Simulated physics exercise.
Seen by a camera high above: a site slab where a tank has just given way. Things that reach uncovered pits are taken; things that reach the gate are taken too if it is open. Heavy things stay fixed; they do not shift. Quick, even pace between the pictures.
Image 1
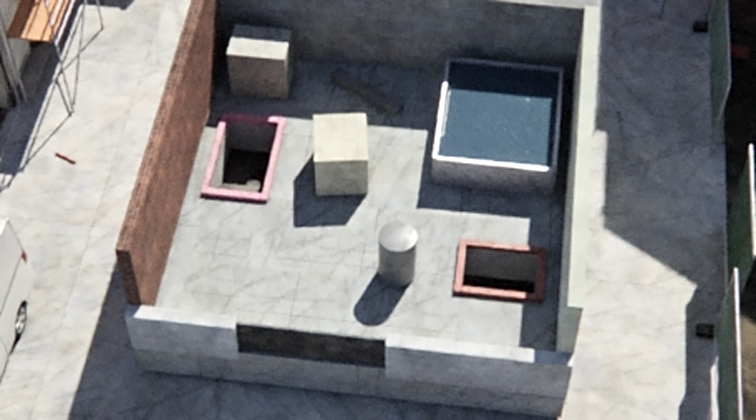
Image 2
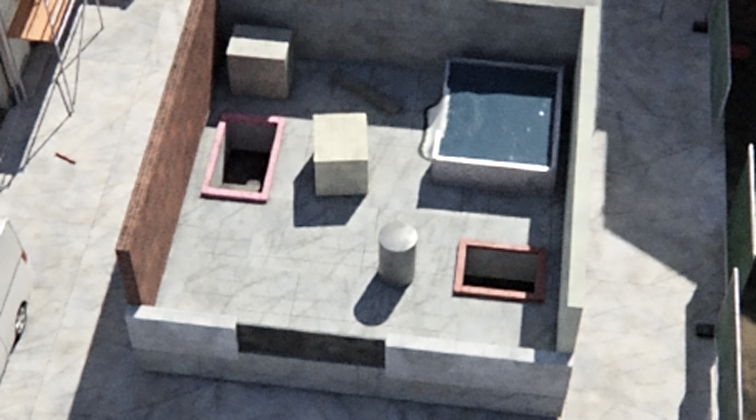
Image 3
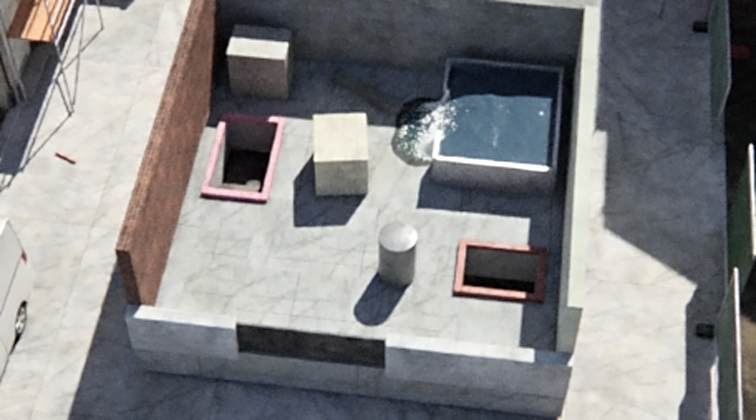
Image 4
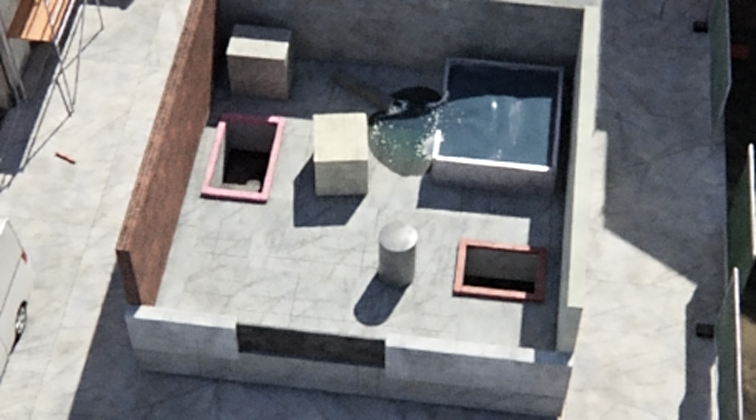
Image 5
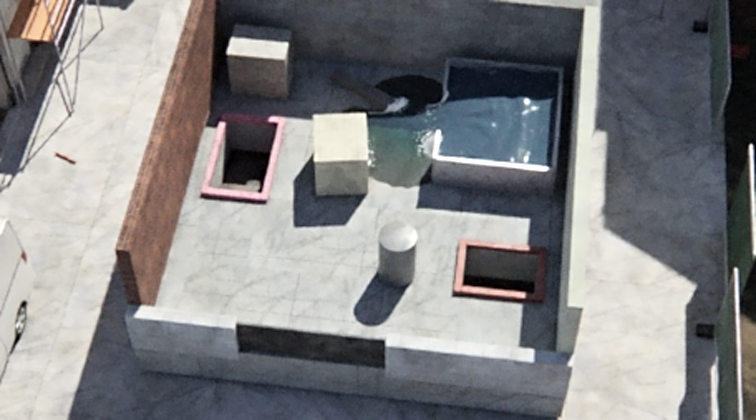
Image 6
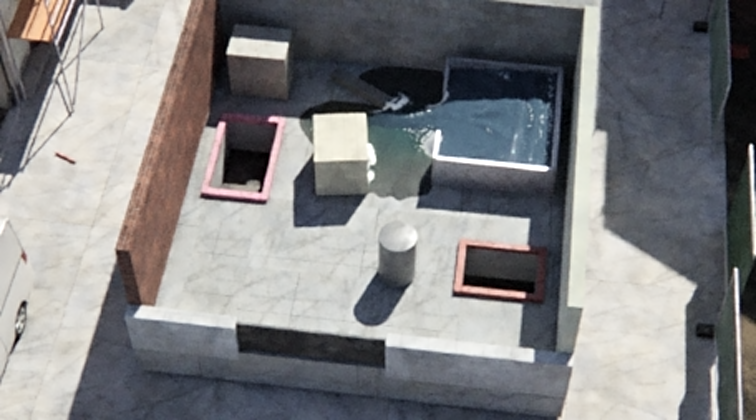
Water burst through the left side of the raised tank and splashed onto the walled concrete slab, then spread left across the floor, reaching the pale block and running around behind it.
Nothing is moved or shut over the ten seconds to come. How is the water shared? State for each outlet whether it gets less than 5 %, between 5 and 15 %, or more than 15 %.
The gate takes in a trifling amount - short of five per cent. The pink pit takes in a considerable amount - past fifteen per cent. The red pit takes in a trifling amount - short of five per cent.
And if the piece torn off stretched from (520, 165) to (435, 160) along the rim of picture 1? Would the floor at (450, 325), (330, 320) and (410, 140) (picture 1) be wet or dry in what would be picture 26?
Soaked, then soaked, then unsoaked.
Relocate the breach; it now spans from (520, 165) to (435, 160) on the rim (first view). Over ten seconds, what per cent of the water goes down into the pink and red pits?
Approximately, pink takes 2 % and red takes 25 %.
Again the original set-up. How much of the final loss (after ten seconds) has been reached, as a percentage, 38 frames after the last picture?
My reading is near 80 per cent.
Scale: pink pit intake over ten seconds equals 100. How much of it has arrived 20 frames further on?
Something like 50 in a hundred.
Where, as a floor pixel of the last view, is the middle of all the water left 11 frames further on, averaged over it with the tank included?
That comes out near (436, 130).
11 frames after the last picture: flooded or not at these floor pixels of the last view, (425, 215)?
Submerged.
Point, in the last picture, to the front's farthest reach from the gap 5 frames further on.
The front should reach about (215, 91).
A moment on, water covers 25 % of the floor; the gate 0 %, the pink pit 1 %, the red pit 0 %.
Next, water covers 35 % of the floor; the gate 0 %, the pink pit 5 %, the red pit 0 %.
Then, water covers 55 % of the floor; the gate 0 %, the pink pit 9 %, the red pit 0 %.
Later, water covers 80 % of the floor; the gate 0 %, the pink pit 14 %, the red pit 0 %.
In the end, water covers 95 % of the floor; the gate 0 %, the pink pit 18 %, the red pit 0 %.
